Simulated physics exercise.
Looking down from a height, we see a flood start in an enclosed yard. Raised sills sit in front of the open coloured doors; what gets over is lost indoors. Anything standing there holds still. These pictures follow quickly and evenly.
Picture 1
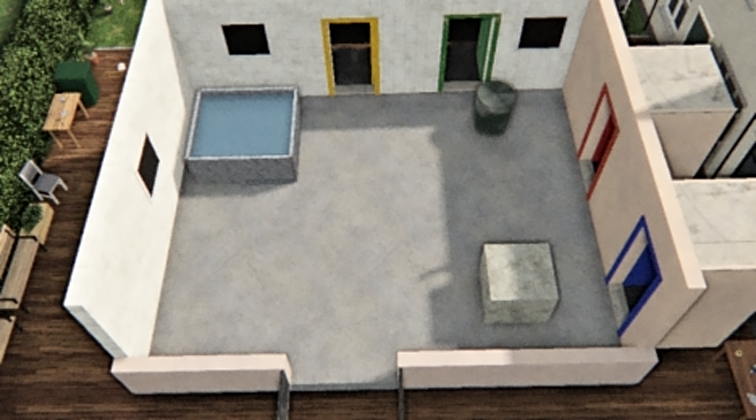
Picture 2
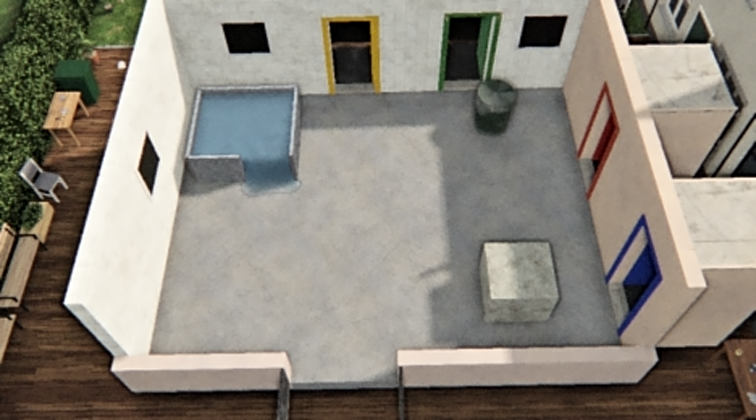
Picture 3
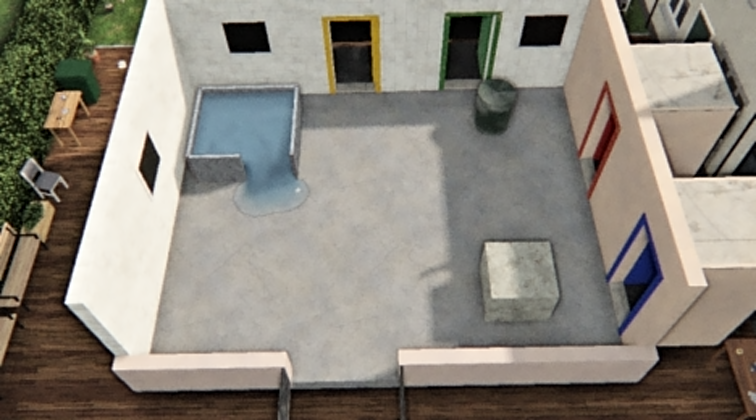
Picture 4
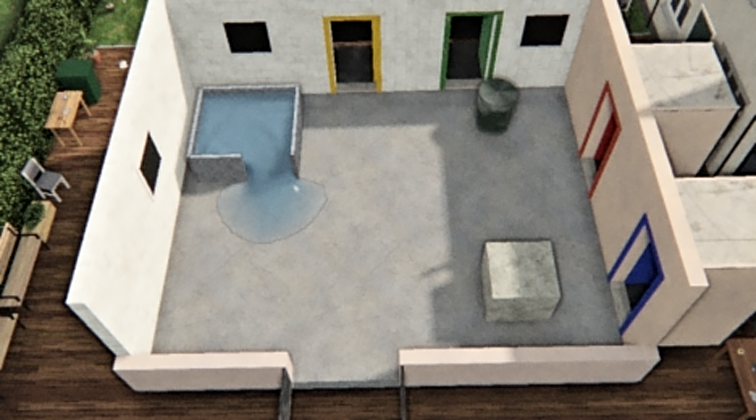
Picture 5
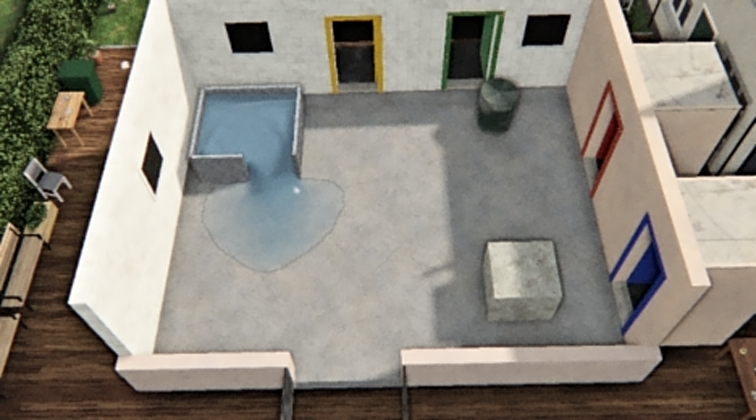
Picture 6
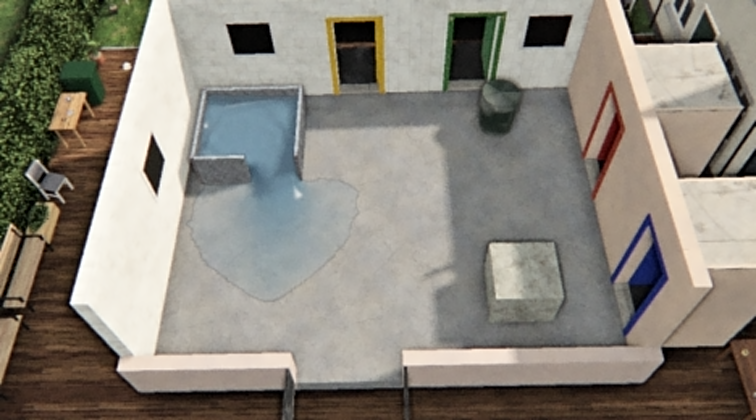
At first, a full water tank stands whole and still in the corner of a walled yard with coloured doors. Then a gap opens in its front wall and water pours onto the grey floor, spreading outward in a widening, rounded pool that reaches farther toward the near side of the yard.
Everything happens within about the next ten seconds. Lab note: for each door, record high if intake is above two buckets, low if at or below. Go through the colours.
Yellow door: Low; red door: Low; green door: Low; blue door: Low.
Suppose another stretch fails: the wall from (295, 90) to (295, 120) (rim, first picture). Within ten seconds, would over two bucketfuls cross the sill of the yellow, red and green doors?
Lab note: Yellow above the mark, red above the mark, green above the mark.
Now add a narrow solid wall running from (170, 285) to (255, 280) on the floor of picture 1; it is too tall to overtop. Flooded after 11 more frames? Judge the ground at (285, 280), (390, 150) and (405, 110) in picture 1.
Results in order: Swamped / bone-dry / bone-dry.
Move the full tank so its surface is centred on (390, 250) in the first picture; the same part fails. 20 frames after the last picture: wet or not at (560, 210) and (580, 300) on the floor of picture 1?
The first spot is swamped, the second swamped.
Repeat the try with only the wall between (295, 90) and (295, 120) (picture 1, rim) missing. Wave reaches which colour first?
Earliest is the yellow one.
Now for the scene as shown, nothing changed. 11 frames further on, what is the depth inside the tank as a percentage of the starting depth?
52 per cent or thereabouts.
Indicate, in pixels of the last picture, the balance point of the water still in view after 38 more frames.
I'd put it at around (295, 248).
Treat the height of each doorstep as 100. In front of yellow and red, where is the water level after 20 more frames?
Near 0 and 0 per cent, in that order.
A moment on, water covers 30 % of the floor; the yellow door not reached, the red door not reached, the green door not reached, the blue door not reached.
Next, water covers 40 % of the floor; the yellow door not reached, the red door not reached, the green door not reached, the blue door not reached.
Then, water covers 45 % of the floor; the yellow door not reached, the red door not reached, the green door not reached, the blue door not reached.
Later, water covers 50 % of the floor; the yellow door not reached, the red door not reached, the green door not reached, the blue door wet at the sill, nothing in.
In the end, water covers 75 % of the floor; the yellow door not reached, the red door wet at the sill, nothing in, the green door not reached, the blue door under two buckets in.
